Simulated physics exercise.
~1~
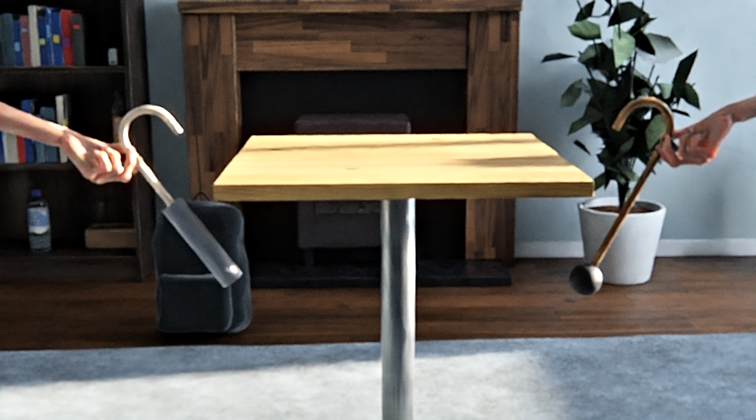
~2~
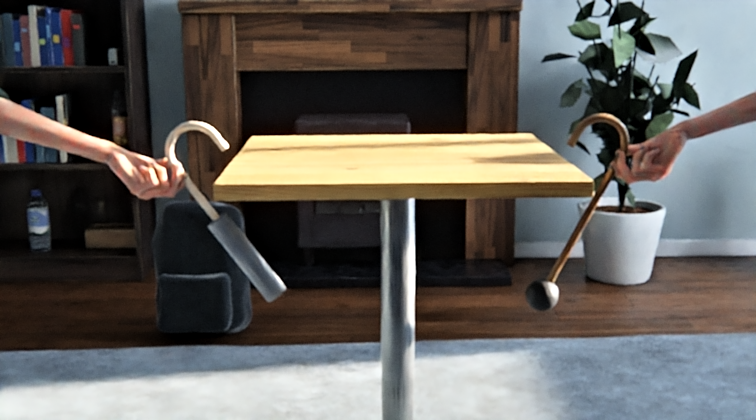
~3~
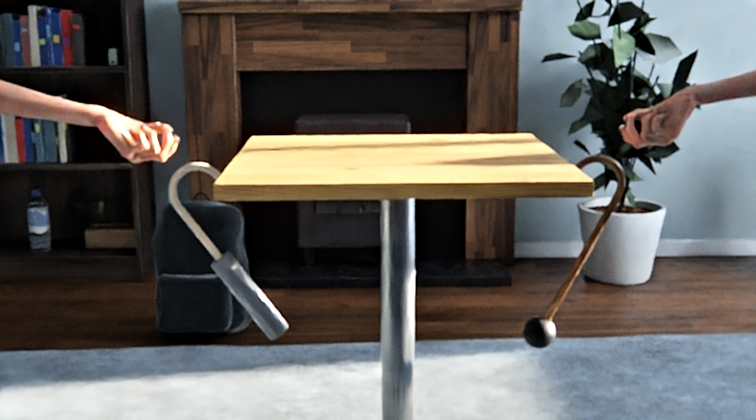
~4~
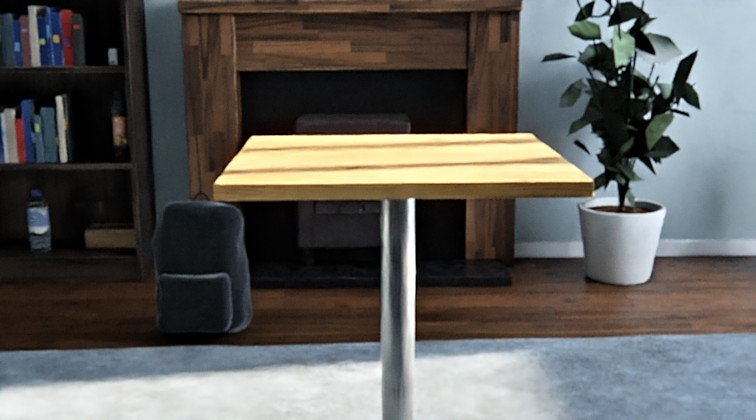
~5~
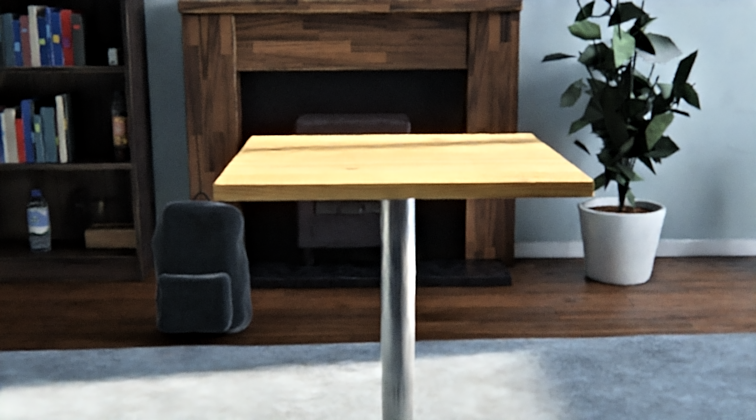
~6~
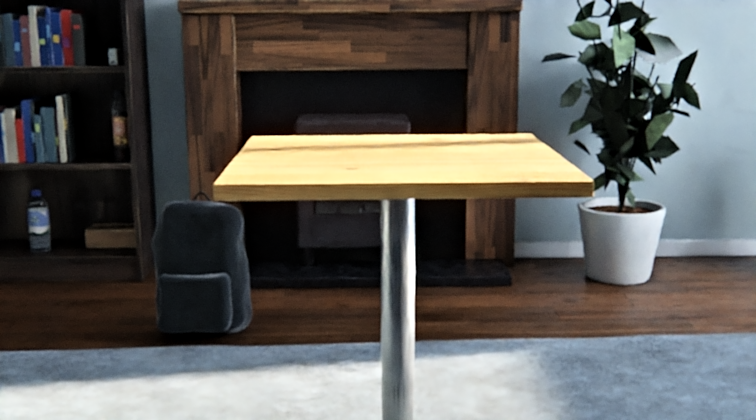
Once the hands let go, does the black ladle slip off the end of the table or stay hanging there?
The black ladle slips off the end of the table and drops out of view, and the grey umbrella slips off the other end too.
